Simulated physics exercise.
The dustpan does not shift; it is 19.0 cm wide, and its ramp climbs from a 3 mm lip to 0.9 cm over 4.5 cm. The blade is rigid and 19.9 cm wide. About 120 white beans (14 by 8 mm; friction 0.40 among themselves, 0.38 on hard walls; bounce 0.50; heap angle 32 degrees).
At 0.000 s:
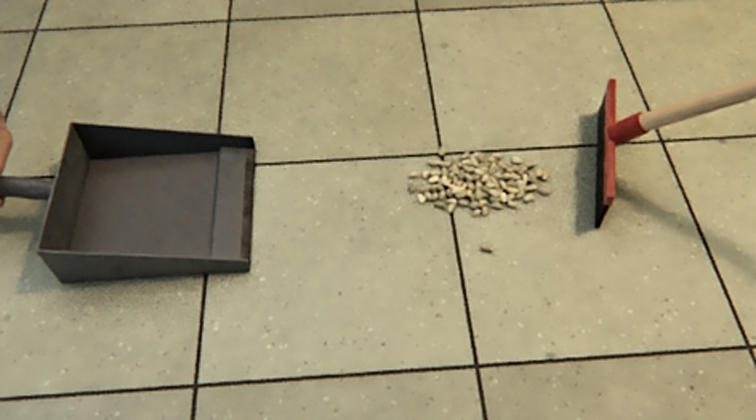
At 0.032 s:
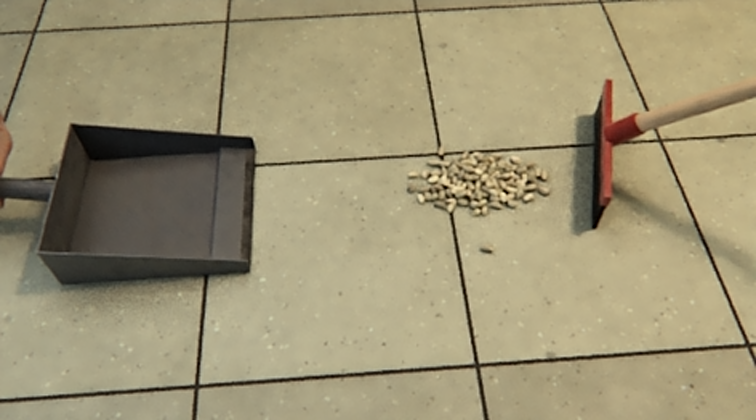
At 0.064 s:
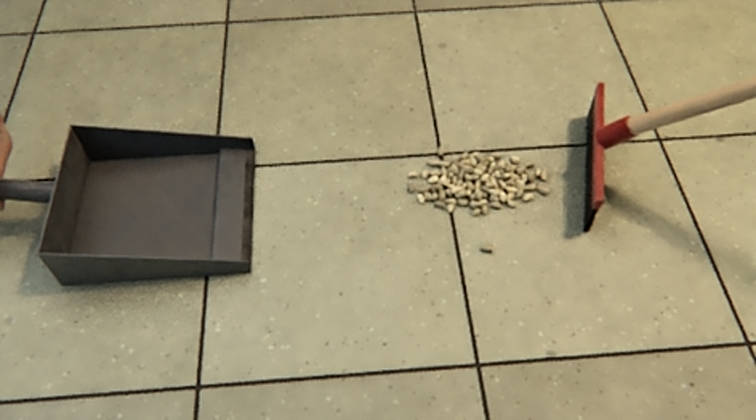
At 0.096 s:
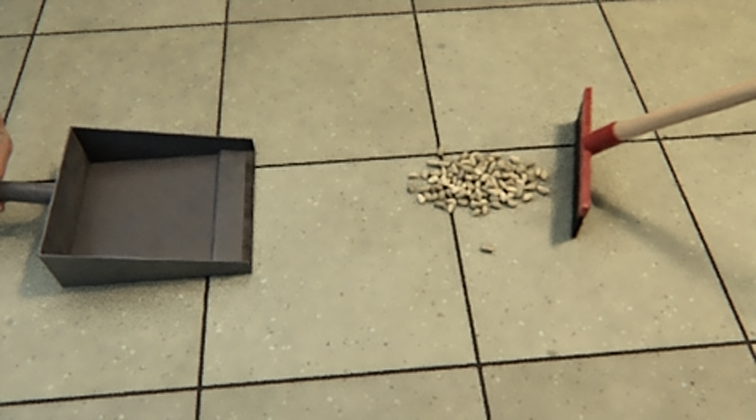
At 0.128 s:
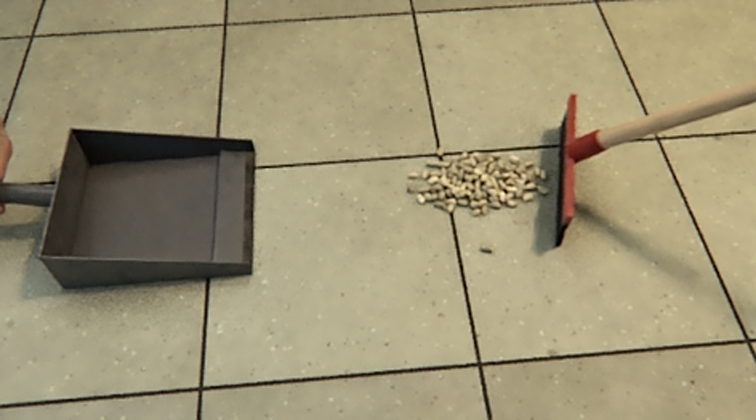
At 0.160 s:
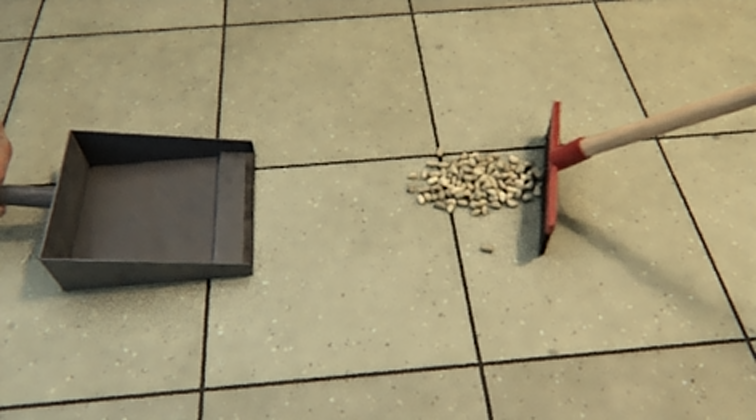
At the start, a dark dustpan sits at the left of a tiled floor, its handle held by a partly visible hand, with a pile of pale beans near the middle and a red-headed tool at the right. The tool slides left and slightly toward the viewer until its blade meets the pile's right edge, barely disturbing it.
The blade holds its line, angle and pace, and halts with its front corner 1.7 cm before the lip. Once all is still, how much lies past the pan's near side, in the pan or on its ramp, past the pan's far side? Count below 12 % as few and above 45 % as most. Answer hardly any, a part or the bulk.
Near side: Hardly any, pan: Hardly any, far side: Hardly any.
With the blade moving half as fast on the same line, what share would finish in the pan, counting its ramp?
Then about 0 per cent.
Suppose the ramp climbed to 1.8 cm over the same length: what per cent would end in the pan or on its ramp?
It would be near 0 per cent.
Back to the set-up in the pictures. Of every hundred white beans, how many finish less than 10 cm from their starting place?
Some 40 per cent.
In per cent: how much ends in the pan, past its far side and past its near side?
Near side 10; pan 0; far side 5.
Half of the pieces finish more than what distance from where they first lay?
About 14 cm.
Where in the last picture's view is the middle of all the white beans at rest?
Near (369, 185).
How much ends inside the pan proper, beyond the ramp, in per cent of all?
Some 0 per cent.
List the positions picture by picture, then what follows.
In the first frame, blade from (609, 200) to (610, 87), moved 0.0 cm, 0 of the pieces shifted so far; middle of the pieces at (480, 183); pan at (150, 212).
In the second frame, blade from (606, 201) to (607, 88), moved 0.4 cm, 0 of the pieces shifted so far; middle of the pieces at (479, 183).
In the third frame, blade from (597, 204) to (599, 91), moved 1.6 cm, 0 of the pieces shifted so far; middle of the pieces at (479, 183).
In the fourth frame, blade from (584, 211) to (587, 96), moved 3.6 cm, 0 of the pieces shifted so far; middle of the pieces at (479, 183).
In the fifth frame, blade from (567, 219) to (571, 103), moved 6.1 cm, 0 of the pieces shifted so far; middle of the pieces at (479, 183).
In the sixth frame, blade from (550, 228) to (555, 110), moved 8.5 cm, 2 of the pieces shifted so far; middle of the pieces at (478, 183); pan at (151, 218). The blade's pace is about 0.78 m/s, heading 25 degrees towards the viewer's side.
After 0.39 s, middle of the blade 21 cm from the lip; 0 % over the lip, far side 5 %, near side 0 %.
Then, at 0.55 s, middle of the blade 10 cm from the lip; 0 % over the lip, far side 5 %, near side 5 %.
After 0.83 s, middle of the blade 4 cm from the lip; 0 % over the lip, far side 5 %, near side 10 %.
In the end, at 1.8 s, near side 10 %, pan 0 %, far side 5 %, in front of the lip or behind the blade 85 %.
